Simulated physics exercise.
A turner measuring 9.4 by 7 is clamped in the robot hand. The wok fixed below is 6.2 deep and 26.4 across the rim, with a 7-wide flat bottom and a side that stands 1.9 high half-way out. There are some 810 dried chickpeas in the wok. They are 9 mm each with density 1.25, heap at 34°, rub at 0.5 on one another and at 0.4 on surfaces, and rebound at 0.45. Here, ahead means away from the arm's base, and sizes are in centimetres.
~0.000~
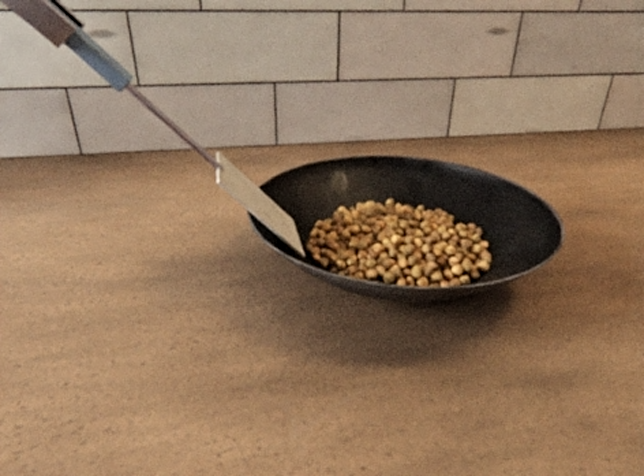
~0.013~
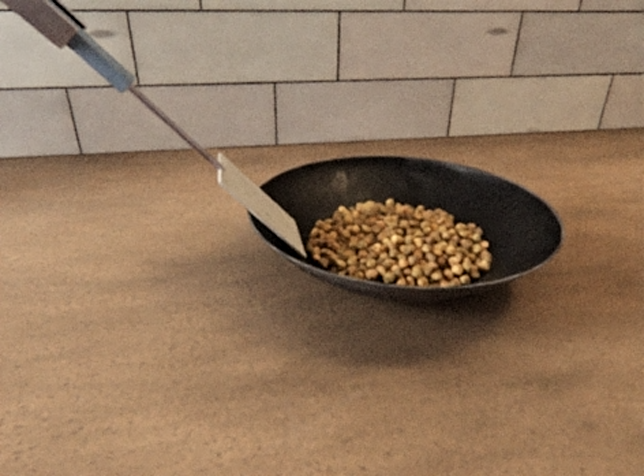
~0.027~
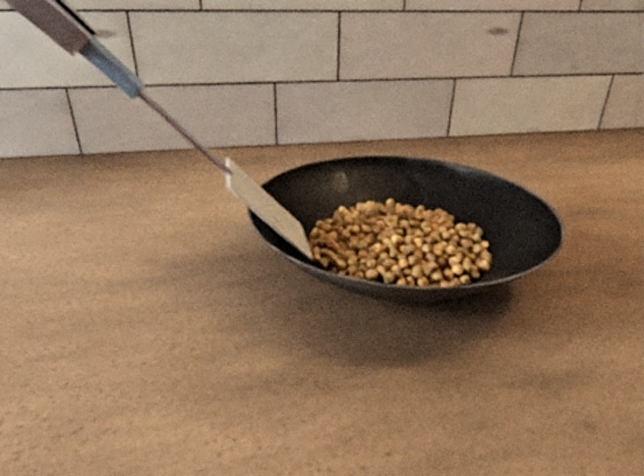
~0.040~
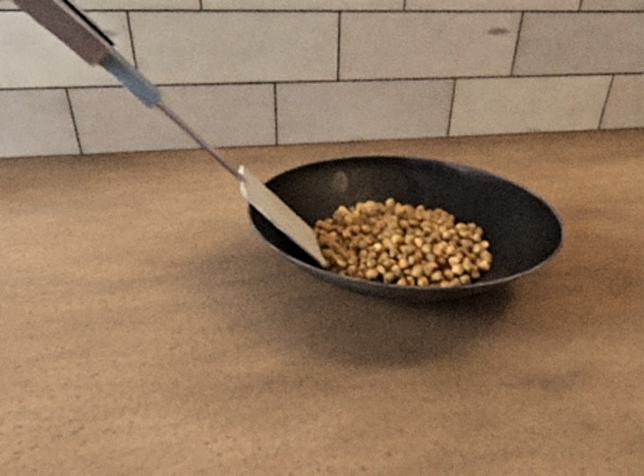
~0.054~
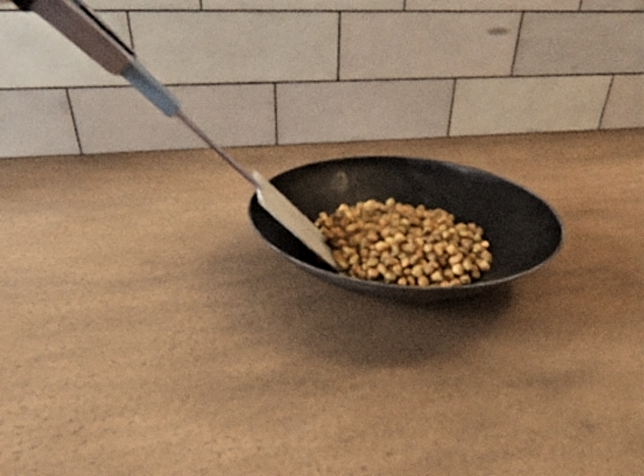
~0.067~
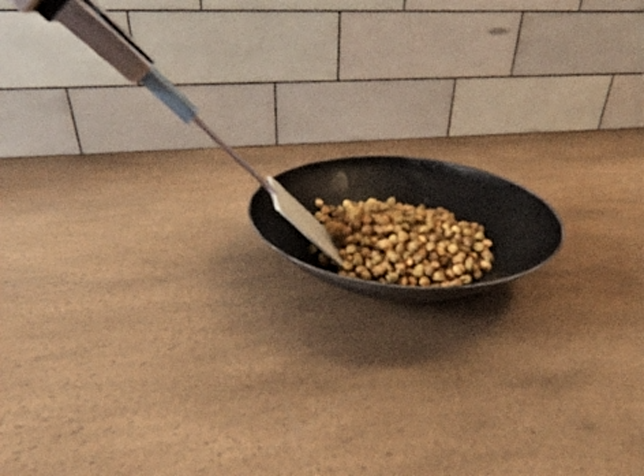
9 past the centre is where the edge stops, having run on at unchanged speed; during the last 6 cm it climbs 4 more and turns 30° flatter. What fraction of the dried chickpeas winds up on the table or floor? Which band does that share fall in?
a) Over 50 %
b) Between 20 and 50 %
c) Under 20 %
The answer is b.
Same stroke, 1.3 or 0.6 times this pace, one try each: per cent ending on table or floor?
Roughly 35 per cent on the first try and 20 per cent on the second.
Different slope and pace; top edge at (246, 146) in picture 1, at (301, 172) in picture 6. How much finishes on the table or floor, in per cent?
Some 30 percent ends up on the table or floor.
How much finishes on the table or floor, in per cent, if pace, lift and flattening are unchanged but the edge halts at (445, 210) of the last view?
Roughly 5 per cent.
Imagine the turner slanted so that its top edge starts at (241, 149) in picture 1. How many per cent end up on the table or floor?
About 30 per cent.
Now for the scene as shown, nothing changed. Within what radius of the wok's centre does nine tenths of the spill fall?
Some 50 cm from the centre.
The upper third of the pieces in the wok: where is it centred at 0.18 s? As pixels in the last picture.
About pixel (468, 209).
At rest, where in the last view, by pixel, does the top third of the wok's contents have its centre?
About (471, 222).
By 0.12 s, sloping 48°, highest piece 10 above the table; 809 in the wok.
By 0.18 s, sloping 39°, highest piece 12 above the table; 806 in the wok, 3 on the blade or in flight.
By 0.40 s, sloping 18°, highest piece 12 above the table; 575 in the wok, 113 on the table or floor, 121 on the blade or in flight.
By 1.45 s, sloping 18°, highest piece 6 above the table; 572 in the wok, 237 on the table or floor.
Final count, 572 in the wok, 237 on the table or floor. That is 29 % on the table or floor.
